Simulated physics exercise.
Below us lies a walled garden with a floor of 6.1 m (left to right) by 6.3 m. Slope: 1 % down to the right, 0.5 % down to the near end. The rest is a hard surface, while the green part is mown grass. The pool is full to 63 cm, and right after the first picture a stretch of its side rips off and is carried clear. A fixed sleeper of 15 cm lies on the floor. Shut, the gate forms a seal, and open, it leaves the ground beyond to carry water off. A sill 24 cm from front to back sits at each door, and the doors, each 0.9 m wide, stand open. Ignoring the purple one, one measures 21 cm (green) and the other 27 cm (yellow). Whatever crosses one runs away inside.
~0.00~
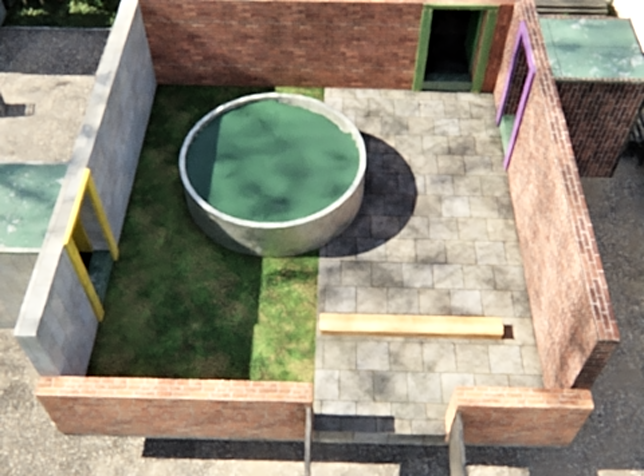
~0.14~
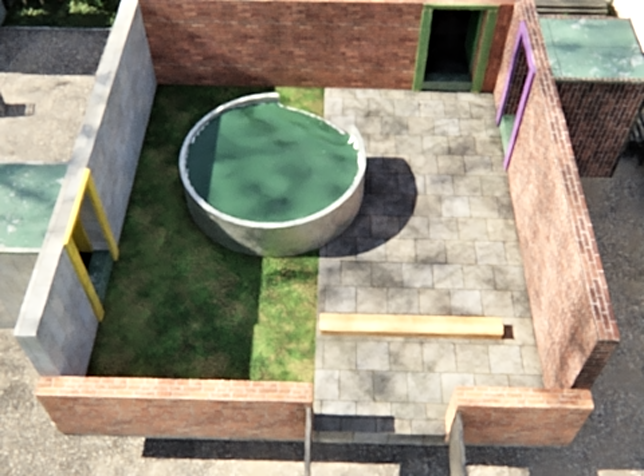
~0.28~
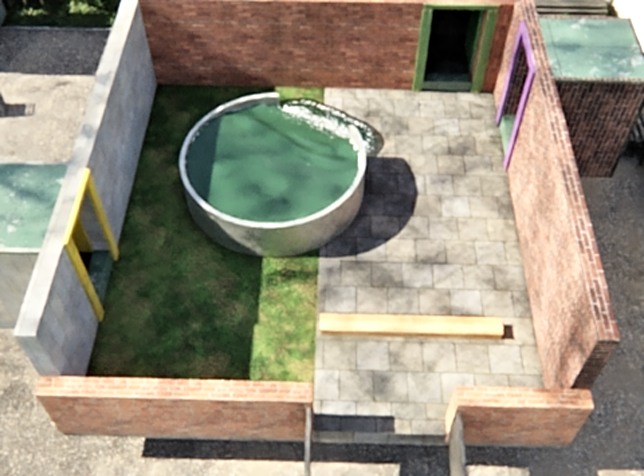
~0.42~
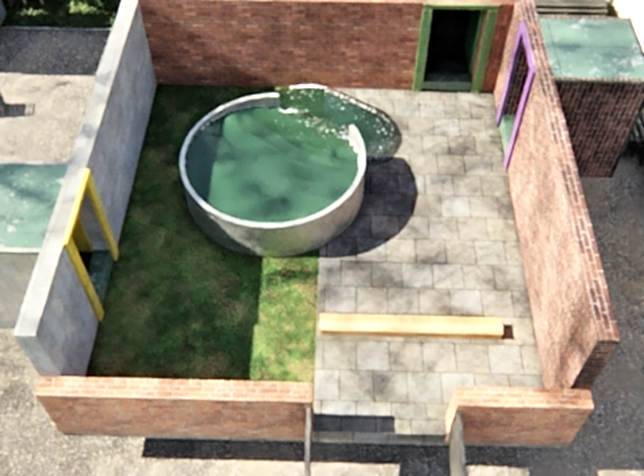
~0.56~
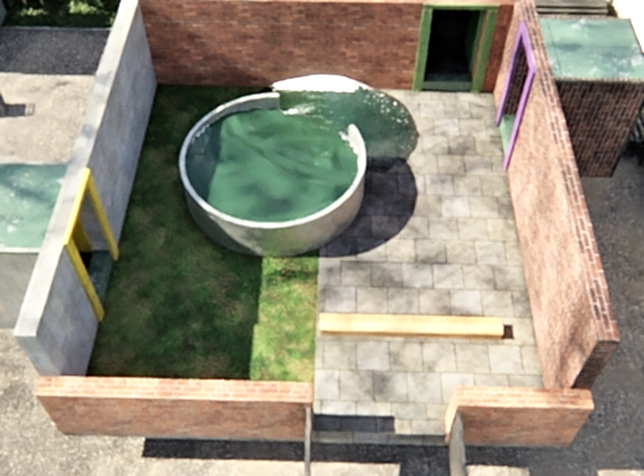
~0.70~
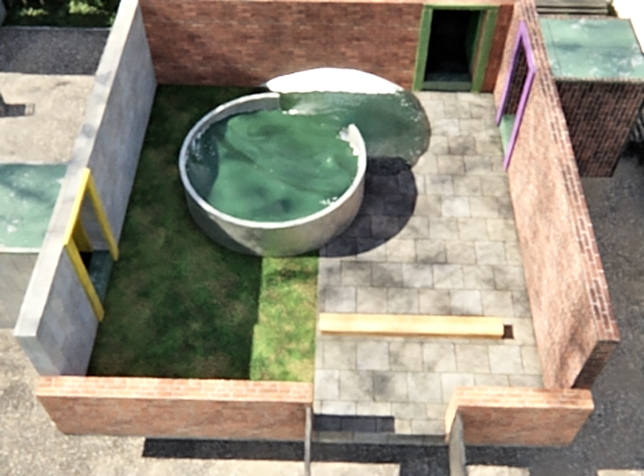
In the video, a round pool of green water stands in a walled garden of grass and paving; part of its far side opens, and water pours out, spreading across the paving and toward the brick wall behind.
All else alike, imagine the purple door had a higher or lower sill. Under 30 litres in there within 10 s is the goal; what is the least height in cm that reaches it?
Close to 28 cm is just enough.
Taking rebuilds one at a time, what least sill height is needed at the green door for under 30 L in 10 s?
Green: Roughly 24 cm.
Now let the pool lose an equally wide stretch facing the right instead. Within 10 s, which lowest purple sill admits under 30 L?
Some 25 centimetres.
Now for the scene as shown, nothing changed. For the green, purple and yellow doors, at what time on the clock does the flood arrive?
It reaches green at 0.9 s, purple at 1.6 s, and yellow at 6.0 s.
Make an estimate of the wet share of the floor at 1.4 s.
Some 20 per cent of it.
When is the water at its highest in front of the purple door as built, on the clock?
At about 2.6 s.
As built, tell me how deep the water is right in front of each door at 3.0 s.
Lab note, cm: Green 25; purple 34; yellow 0.
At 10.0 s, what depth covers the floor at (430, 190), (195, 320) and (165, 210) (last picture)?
The three readings, in order, are 4, 11 and 7 cm.
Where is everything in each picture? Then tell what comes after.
The first frame shows still water, 63 cm deep, in the pool at (273, 159); the purple door at (515, 99) is dry.
In the second frame, water pours out on the far side and has run 0.3 m, to a hidden place; about 8 cm deep outside, 63 cm at the back.
In the third frame, the front is at (371, 128), 0.7 m from the gap on the far side; 1.2 m2 of floor is wet, 63 cm left at the back.
In the fourth frame, the front is at (327, 90), 1.1 m from the gap on the far side; 2.4 m2 of floor is wet, 63 cm left at the back.
In the fifth frame, the front is at (394, 100), 1.5 m from the gap on the far side; 3.4 m2 of floor is wet, 63 cm left at the back.
In the sixth frame, the gap is on the far side, the front 1.9 m out at (406, 92); the back of the pool holds 62 cm; the purple door at (515, 99), 3.1 m from the gap, is still 1.3 m from the nearest water.
After 1.4 s water covers 20 % of the floor, deepest (44 cm) near (327, 94); it has not reached the purple door.
After 3.0 s water covers 40 % of the floor, deepest (42 cm) near (488, 105); 34 cm at the purple door, 26 litres in over its 26 cm sill.
After 10.0 s water covers 95 % of the floor, deepest (15 cm) near (79, 406); 12 cm at the purple door, 46 litres in over its 26 cm sill.
At the purple door as built, the water arrived by 1.6 s and peaked near 35 cm at 2.6 s.
With a sill of 22.5 cm, 82 litres would have come in within the 10 s; with 30.5 cm, 19 litres. So under 30 litres takes about 28 cm.
